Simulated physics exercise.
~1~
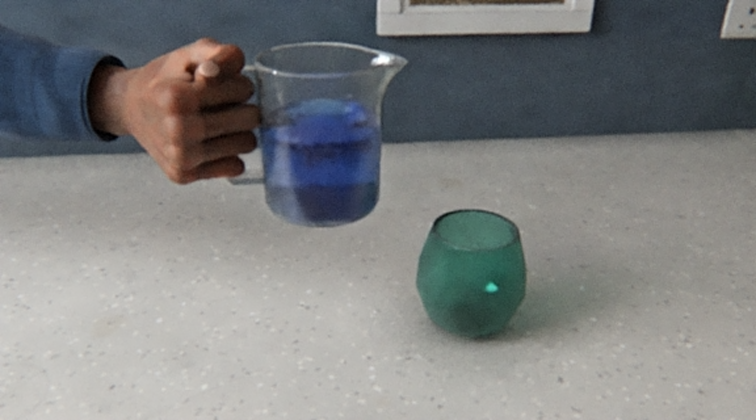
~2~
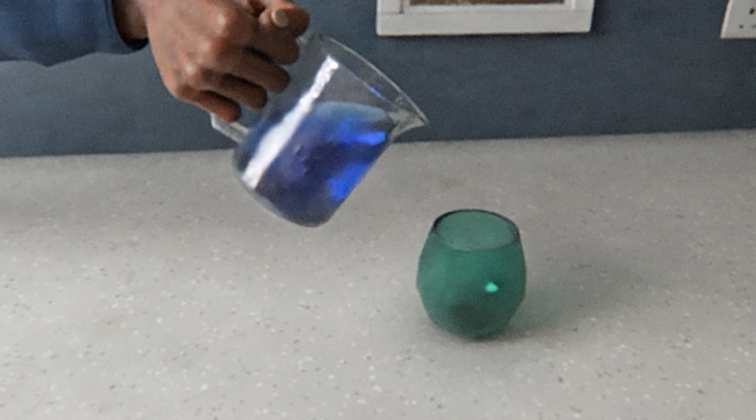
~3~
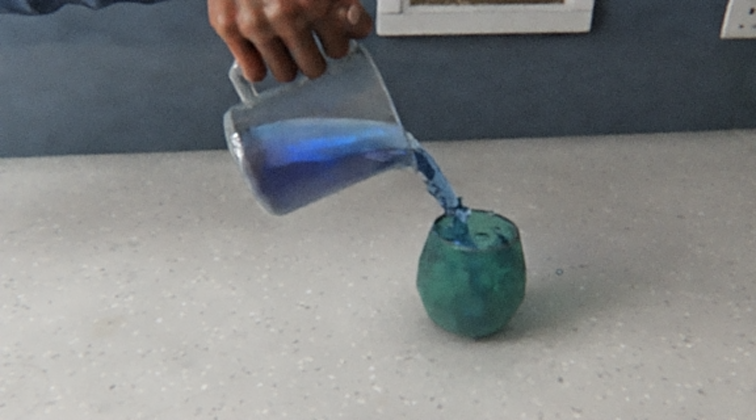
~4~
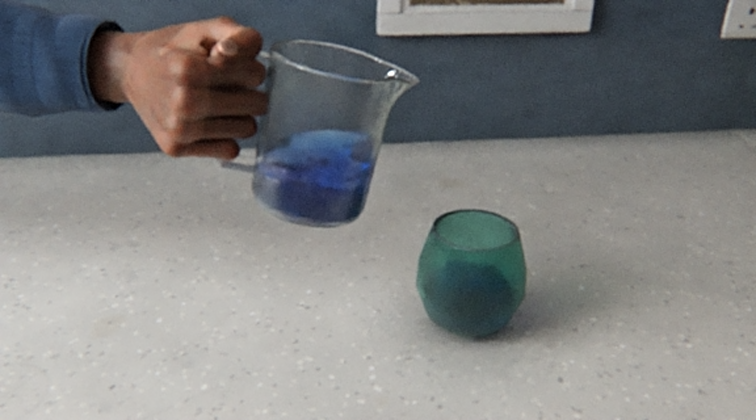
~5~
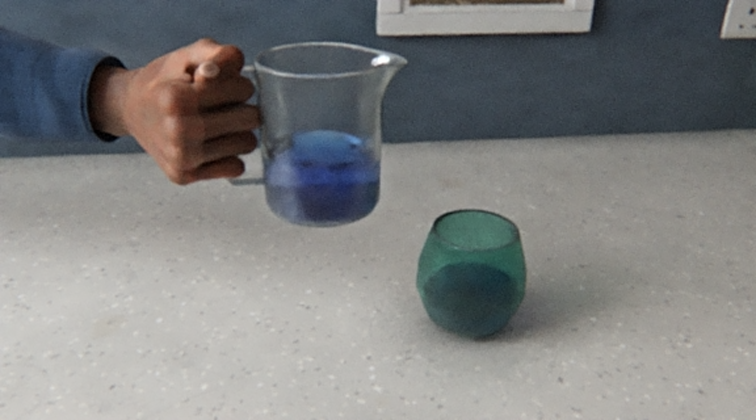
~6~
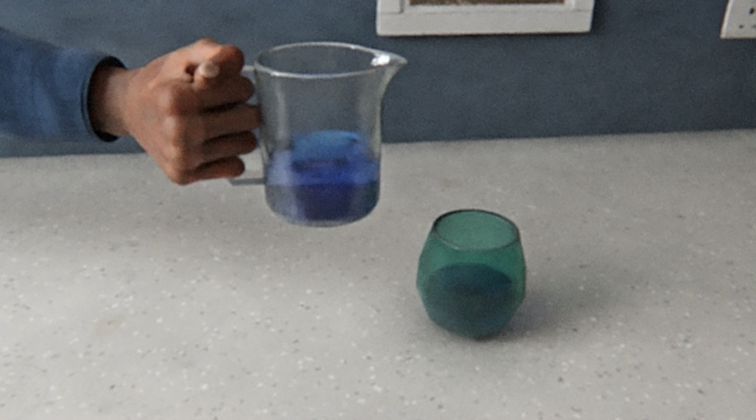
At the start, a hand at the left holds up a clear glass pitcher partly filled with blue water, with an empty green stemless glass standing to its right on a pale speckled work surface. The hand gently tips the pitcher to the right, and the water slides toward the spout. As the tilt steepens, a blue stream falls into the green glass. The hand then brings the pitcher level again, and the stream stops. In the end, the pitcher is held upright with less water in it, while the green glass is partly filled and stands where it was.
